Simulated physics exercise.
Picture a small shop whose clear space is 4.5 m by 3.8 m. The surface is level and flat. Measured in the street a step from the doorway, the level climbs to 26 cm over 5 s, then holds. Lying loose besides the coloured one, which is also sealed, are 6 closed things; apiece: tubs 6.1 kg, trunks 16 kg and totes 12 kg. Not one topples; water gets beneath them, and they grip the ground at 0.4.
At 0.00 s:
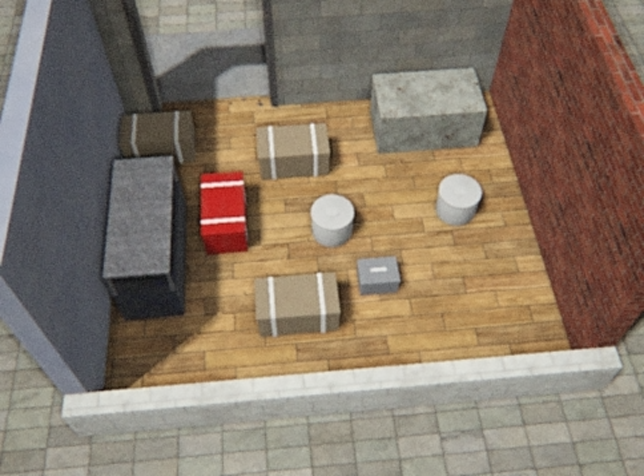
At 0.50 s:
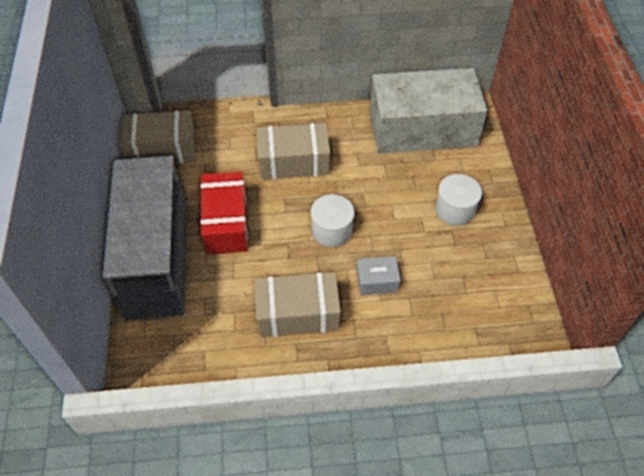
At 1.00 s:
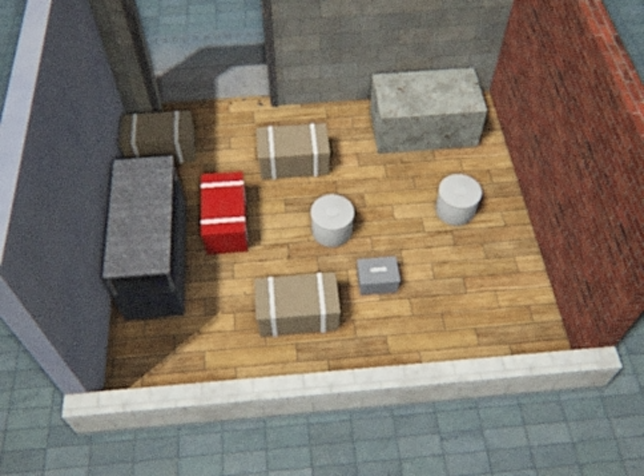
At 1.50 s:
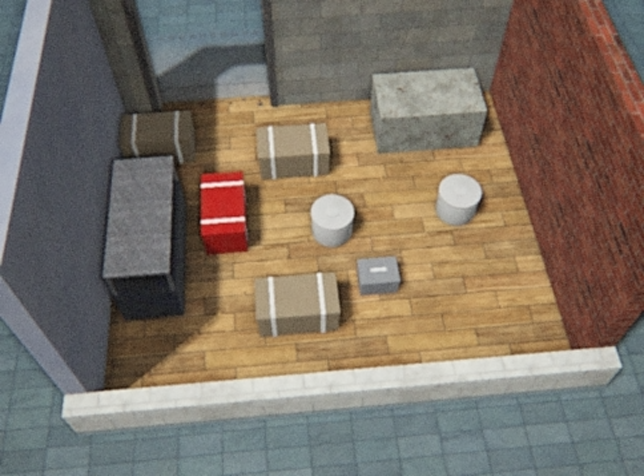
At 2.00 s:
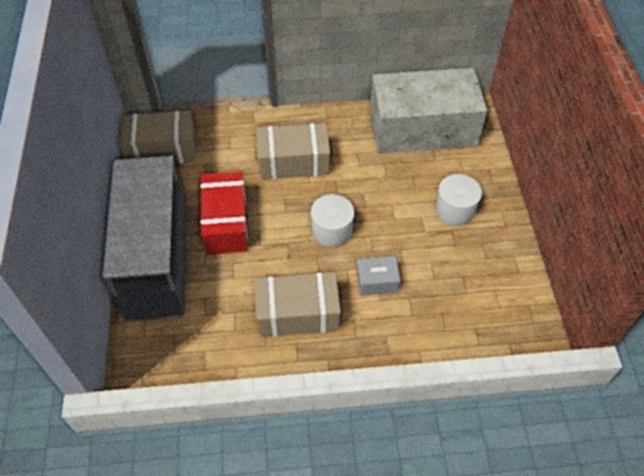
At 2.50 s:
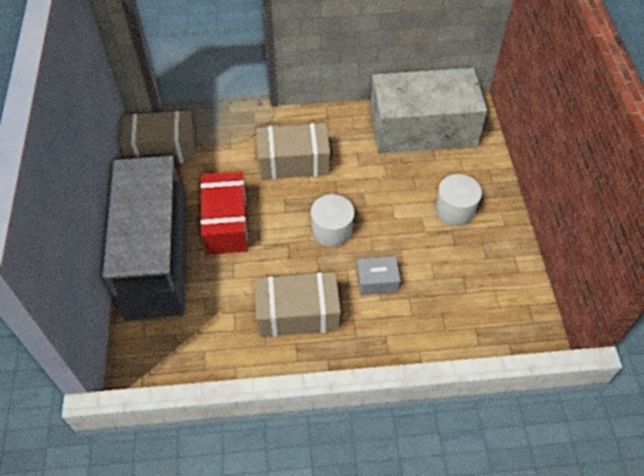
A red trunk with white straps stands out on the plank floor of a small walled shop, seen from high above its low front wall. Tan strapped trunks, pale round tubs, a small grey box and larger grey blocks stand around it, with brick at right. Bluish water spreads over the outside paving, then slips just inside the back doorway, while objects and camera stay still.
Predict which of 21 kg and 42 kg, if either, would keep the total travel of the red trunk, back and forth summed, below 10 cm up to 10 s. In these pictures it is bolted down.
My prediction: Neither figure works.
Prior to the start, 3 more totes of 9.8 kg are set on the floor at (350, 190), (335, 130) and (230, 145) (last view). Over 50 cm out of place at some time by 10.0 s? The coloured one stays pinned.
Result, in order - exceeds it; falls shy; exceeds it.
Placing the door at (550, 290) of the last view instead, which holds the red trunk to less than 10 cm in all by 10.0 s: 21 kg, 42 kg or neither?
So neither mass does it.
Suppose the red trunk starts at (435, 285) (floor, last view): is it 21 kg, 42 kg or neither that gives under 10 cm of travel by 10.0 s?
Result: Both fail.
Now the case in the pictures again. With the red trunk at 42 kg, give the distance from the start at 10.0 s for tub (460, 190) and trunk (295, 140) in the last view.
Respectively 50 and 200 cm.
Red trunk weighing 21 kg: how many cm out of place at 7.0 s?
Roughly 150 cm.
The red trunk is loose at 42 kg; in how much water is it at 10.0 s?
Close to 16 cm deep.
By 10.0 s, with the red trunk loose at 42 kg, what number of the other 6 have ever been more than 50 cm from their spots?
Count: 5.
After 3.5 s the red trunk would be 0 cm from its start with 21 kg and 0 cm from its start with 42 kg; 2 cm of water round it then.
After 4.5 s the red trunk would be 23 cm from its start with 21 kg and 0 cm from its start with 42 kg; 5 cm of water round it then.
After 7.0 s the red trunk would be 165 cm from its start with 21 kg and 66 cm from its start with 42 kg; 7 cm of water round it then.
After 10.0 s the red trunk would be 145 cm from its start with 21 kg and 230 cm from its start with 42 kg; 16 cm of water round it then.
